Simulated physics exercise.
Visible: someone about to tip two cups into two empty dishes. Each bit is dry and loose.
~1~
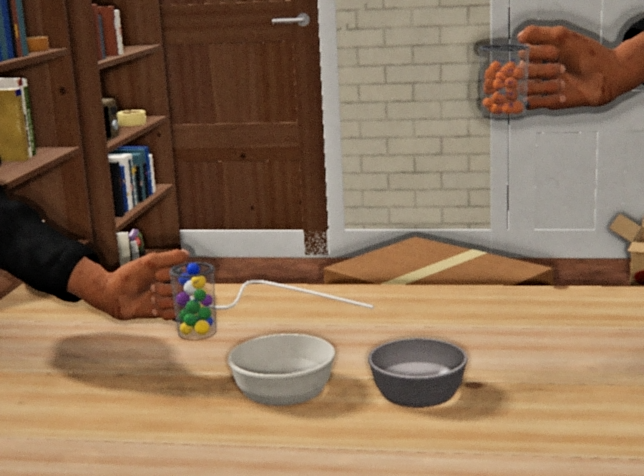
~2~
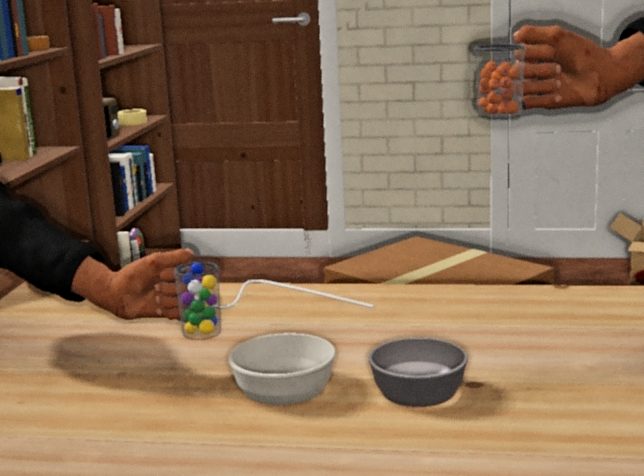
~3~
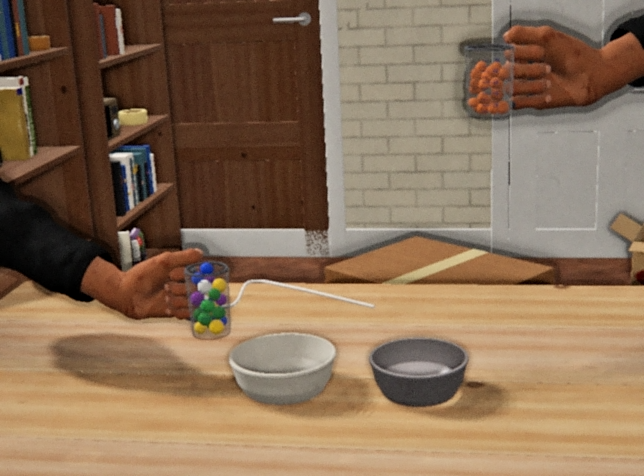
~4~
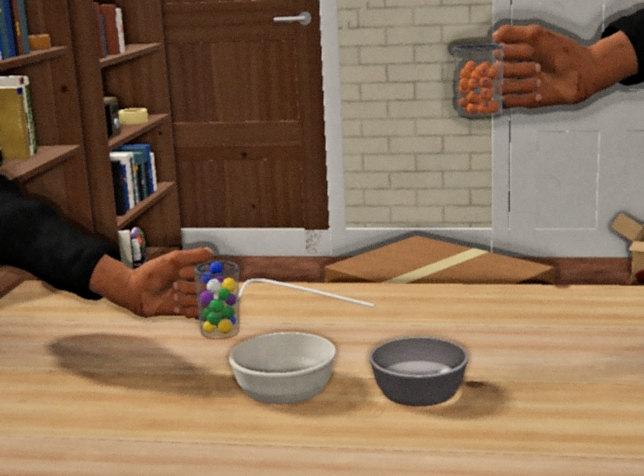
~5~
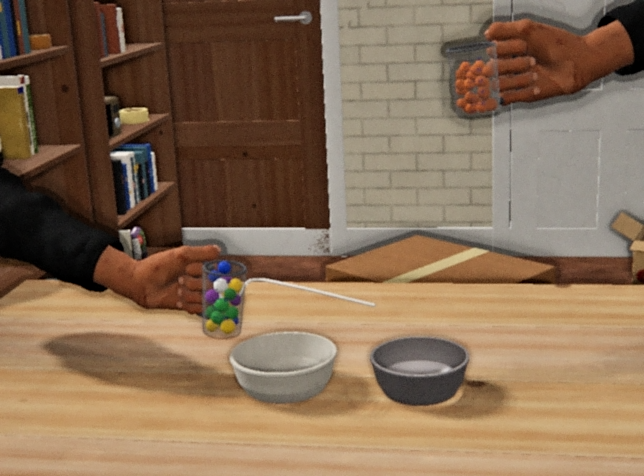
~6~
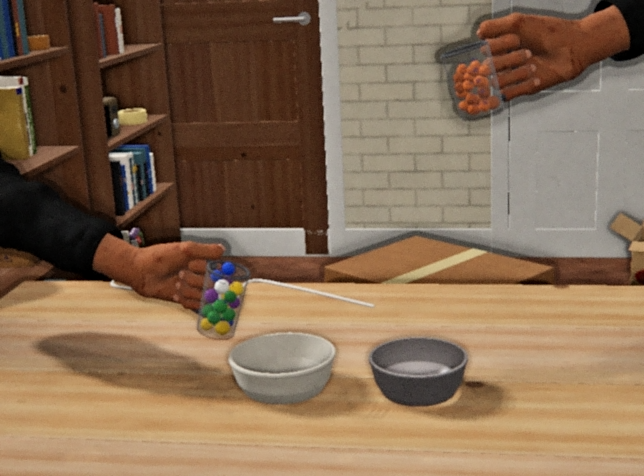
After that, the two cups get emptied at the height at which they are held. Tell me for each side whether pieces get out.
Left dish: None get out; right dish: Some get out.
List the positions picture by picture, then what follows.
In the first frame, left dish near (271, 379), empty; left cup near (195, 302), holding gumballs, just above its dish; right dish near (415, 380), empty; right cup near (504, 82), holding coated peanuts, high above its dish.
In the second frame, left cup near (199, 301), upright; right cup near (499, 81), upright.
In the third frame, left cup near (209, 301), upright; right cup near (489, 81), upright.
In the fourth frame, left cup near (218, 300), upright; right cup near (479, 81), upright.
In the fifth frame, left cup near (223, 300), tipped 7°; right cup near (475, 81), tipped 7°.
In the sixth frame, left dish near (272, 378); left cup near (222, 301), tipped 16°; right dish near (415, 379); right cup near (473, 82), tipped 16°.
Then, 0.54 s on from there, left, the whole lot still in the cup; right, the whole lot still in the cup.
Then, 1.01 s on from there, left, the bulk still in the cup, a little in the dish, a little in the air; right, all but a few still in the cup, only a few in the air.
Then, 1.41 s on from there, left, the whole lot in the dish; right, near a quarter in the dish, the bulk in the air.
In the end, left, the whole lot in the dish, none at all outside the dish; right, near two thirds in the dish, near a third outside the dish.
